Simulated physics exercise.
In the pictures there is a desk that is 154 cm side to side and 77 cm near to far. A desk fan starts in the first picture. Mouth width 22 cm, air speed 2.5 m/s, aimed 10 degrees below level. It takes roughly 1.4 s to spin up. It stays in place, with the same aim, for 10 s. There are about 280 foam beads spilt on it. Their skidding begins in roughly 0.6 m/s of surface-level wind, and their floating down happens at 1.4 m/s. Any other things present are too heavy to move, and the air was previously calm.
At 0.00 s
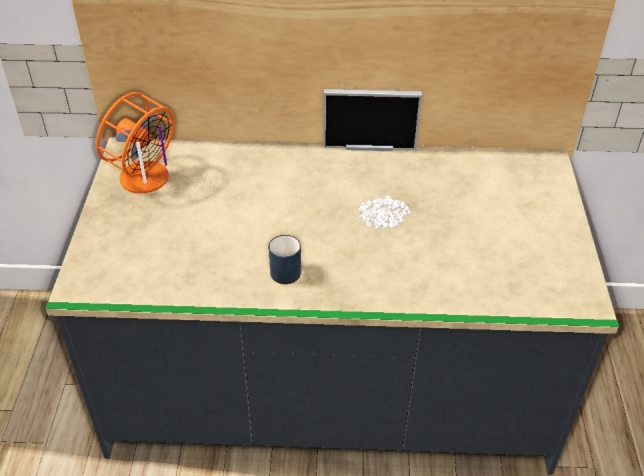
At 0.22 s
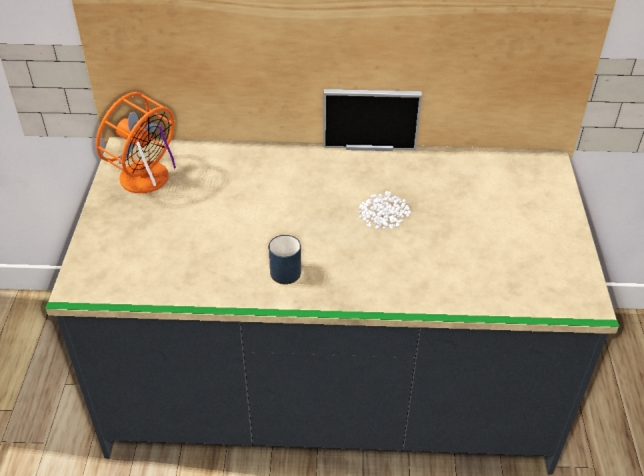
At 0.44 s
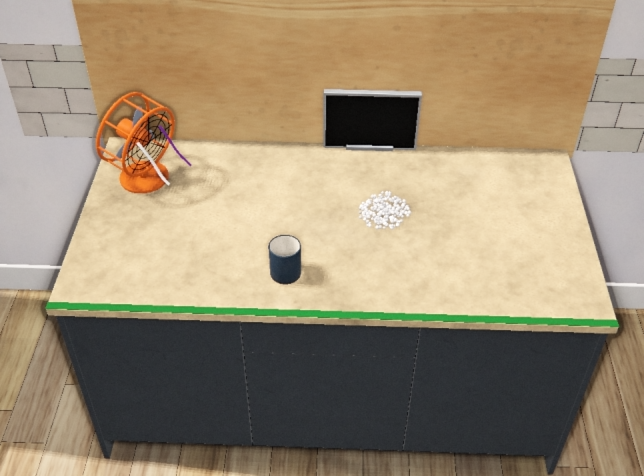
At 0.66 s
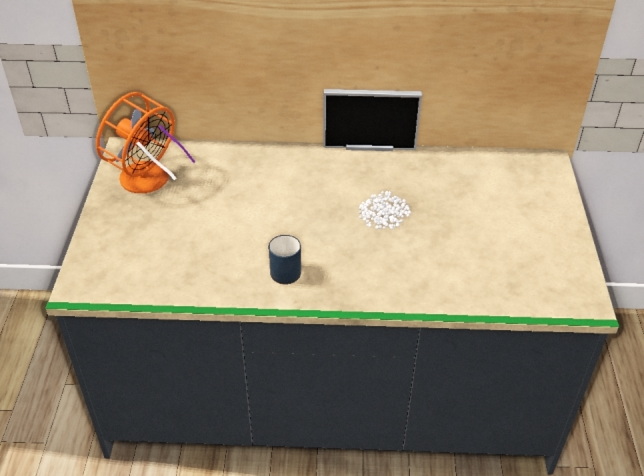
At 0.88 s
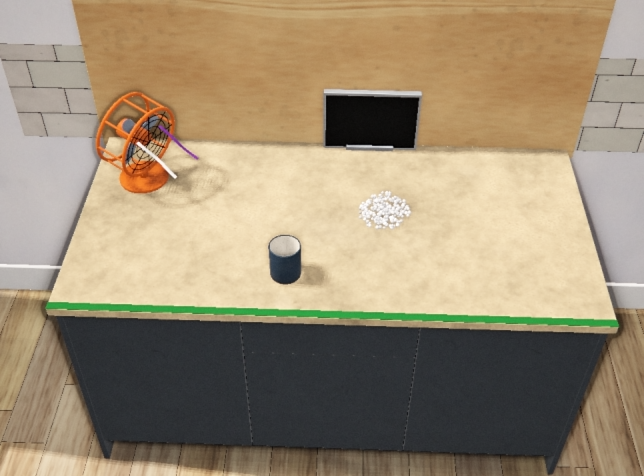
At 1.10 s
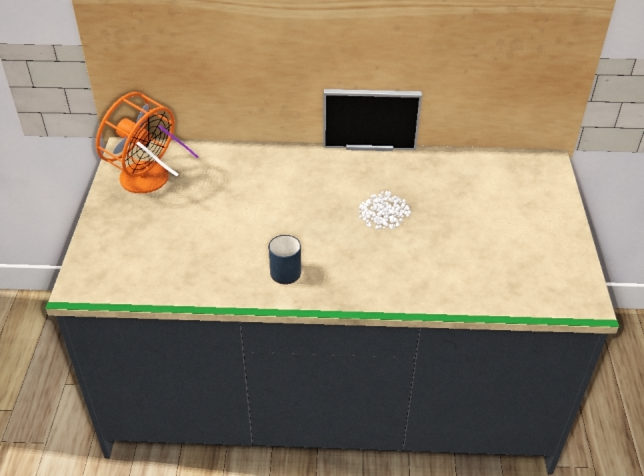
An orange desk fan starts up on a pale-topped desk with dark panels, seen from above and in front in a room with a wooden floor. The fan stands at the back left, a dark blue mug near the middle, white foam beads right of centre, and a laptop behind them. The fan's white and purple streamers lift outward to the right and flutter slightly, while the beads barely change and the view stays still.
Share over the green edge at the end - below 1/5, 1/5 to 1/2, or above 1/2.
Below 1/5.
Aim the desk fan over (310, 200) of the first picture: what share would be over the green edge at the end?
In that case the share would be about 10 %.
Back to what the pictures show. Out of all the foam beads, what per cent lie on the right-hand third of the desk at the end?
I'd estimate around 0 per cent.
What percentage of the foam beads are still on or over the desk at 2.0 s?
The share then is about 100 %.
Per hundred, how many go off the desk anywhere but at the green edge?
Around 100 % of them.
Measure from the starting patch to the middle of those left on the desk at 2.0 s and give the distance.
I'd guess near 40 cm.
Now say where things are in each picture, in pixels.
In the first picture, the middle of the foam beads is near (384, 213), none has stirred yet and the mouth of the desk fan is at (136, 135).
In the second picture, the middle of the foam beads is near (384, 209), none has stirred yet and the green edge is centred on (330, 318).
In the third picture, the middle of the foam beads is near (384, 209), none has stirred yet, the top of a laptop is at (373, 92) and the top of a mug is at (285, 246).
In the fourth picture, the middle of the foam beads is near (384, 209) and none has stirred yet.
In the fifth picture, the middle of the foam beads is near (384, 209) and none has stirred yet.
In the sixth picture, the middle of the foam beads is near (384, 209) and none has stirred yet.
After 2.0 s the count stands so, 0 % are over the green edge; the middle of those still in play is near (519, 208).
After 3.2 s the count stands so, 0 % are over the green edge.
After 5.5 s the count stands so, 0 % are over the green edge.
After 10.0 s, at the end, 0 % are over the green edge.
